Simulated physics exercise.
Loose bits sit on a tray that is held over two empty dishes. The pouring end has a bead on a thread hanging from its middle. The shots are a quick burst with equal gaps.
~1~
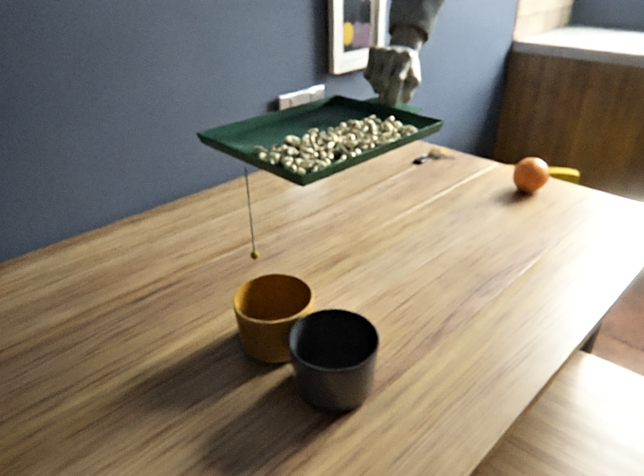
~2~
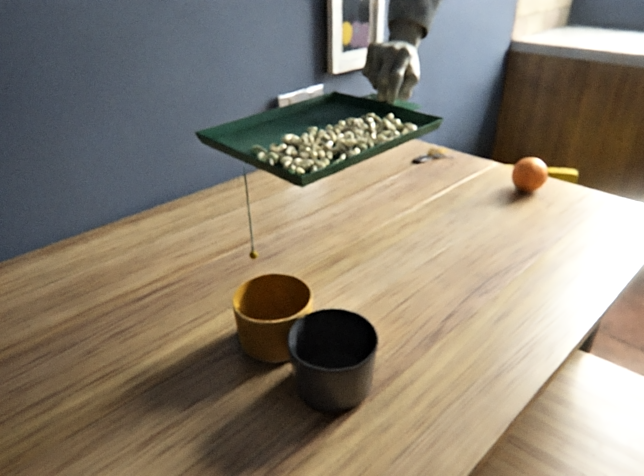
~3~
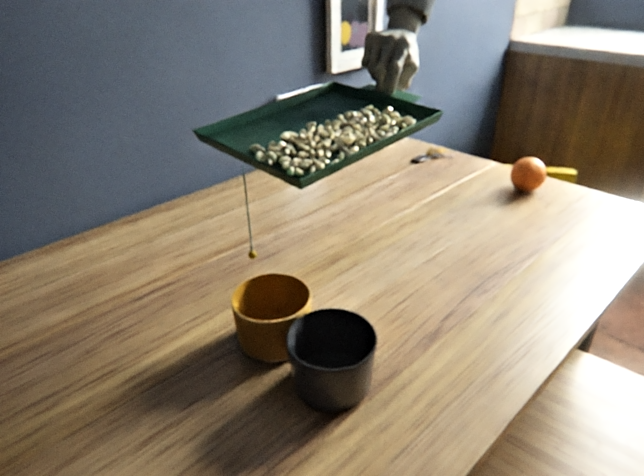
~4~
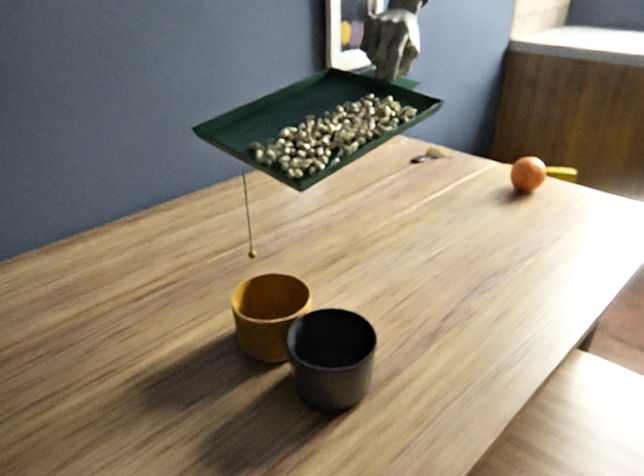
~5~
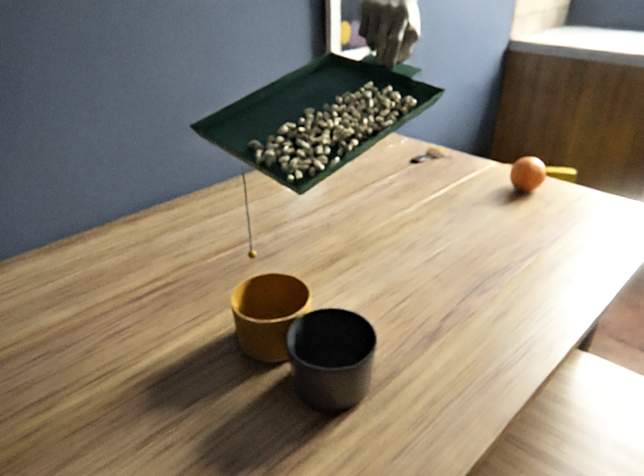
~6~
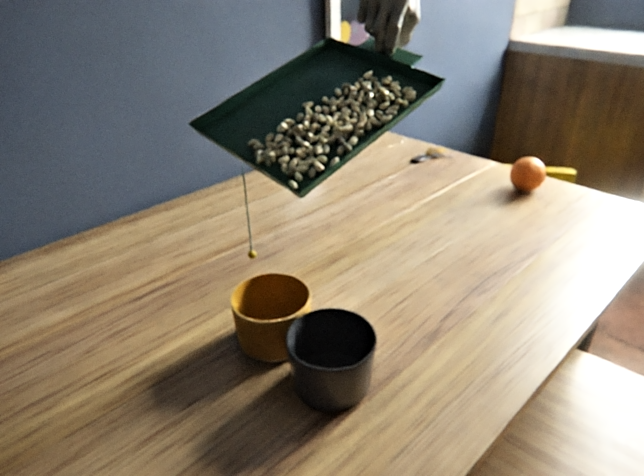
On a wooden table, a yellow dish and a dark dish sit empty beneath a green tray of pale beans, as a hand raises the tray's far side, gradually steepening its tilt, with the near right corner dipping slightly.
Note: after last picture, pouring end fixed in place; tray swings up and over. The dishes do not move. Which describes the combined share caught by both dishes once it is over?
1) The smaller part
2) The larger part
The answer is 2.
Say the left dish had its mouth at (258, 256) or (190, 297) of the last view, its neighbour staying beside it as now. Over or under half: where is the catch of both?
For the earlier try a larger portion is kept, for the later one a smaller portion.
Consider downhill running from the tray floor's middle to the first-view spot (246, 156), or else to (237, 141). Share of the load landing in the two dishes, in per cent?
The first try gives close to 10 per cent, the second close to 0 per cent.
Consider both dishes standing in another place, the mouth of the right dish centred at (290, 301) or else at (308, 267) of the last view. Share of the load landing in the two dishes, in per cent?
80 and 10 %.
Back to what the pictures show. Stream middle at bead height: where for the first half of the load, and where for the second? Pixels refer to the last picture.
Starting near (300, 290), moving on to near (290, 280).
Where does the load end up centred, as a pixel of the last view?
I'd mark it at roughly (284, 337).
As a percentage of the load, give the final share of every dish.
Left dish: Roughly 60 per cent; right dish: Roughly 10 per cent.
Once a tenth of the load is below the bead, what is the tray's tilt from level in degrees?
Around 105 degrees of turn.
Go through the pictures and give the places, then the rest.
The first frame shows corners of the pouring end at (201, 133) and (302, 174), level; middle of the load at (338, 142), white beans; left dish at (243, 333); right dish at (302, 380); bead on its thread at (255, 255).
The second frame shows corners of the pouring end at (200, 132) and (301, 175), level; middle of the load at (337, 140).
The third frame shows corners of the pouring end at (198, 130) and (300, 177), tipped barely, lowest at the right corner; middle of the load at (335, 136).
The fourth frame shows corners of the pouring end at (197, 127) and (300, 181), tipped a little, lowest at the right corner; middle of the load at (335, 131).
The fifth frame shows corners of the pouring end at (195, 125) and (300, 185), tipped a little, lowest at the right corner; middle of the load at (334, 126).
The sixth frame shows corners of the pouring end at (194, 123) and (300, 188), tipped clearly, lowest at the right corner; middle of the load at (339, 124); left dish at (241, 332); right dish at (299, 379).
Soon, tray tipped steeply; nearly all on the tray; a stray few in the air.
A while on, tray tipped past a quarter turn; about a third on the tray; a stray few in the right dish; a small part in the left dish; a stray few outside both; about half in the air.
Towards the end, tray tipped past a quarter turn; a small part in the right dish; about two thirds in the left dish; about a quarter outside both.
Finally, tray tipped past a quarter turn; a small part in the right dish; about two thirds in the left dish; about a quarter outside both.
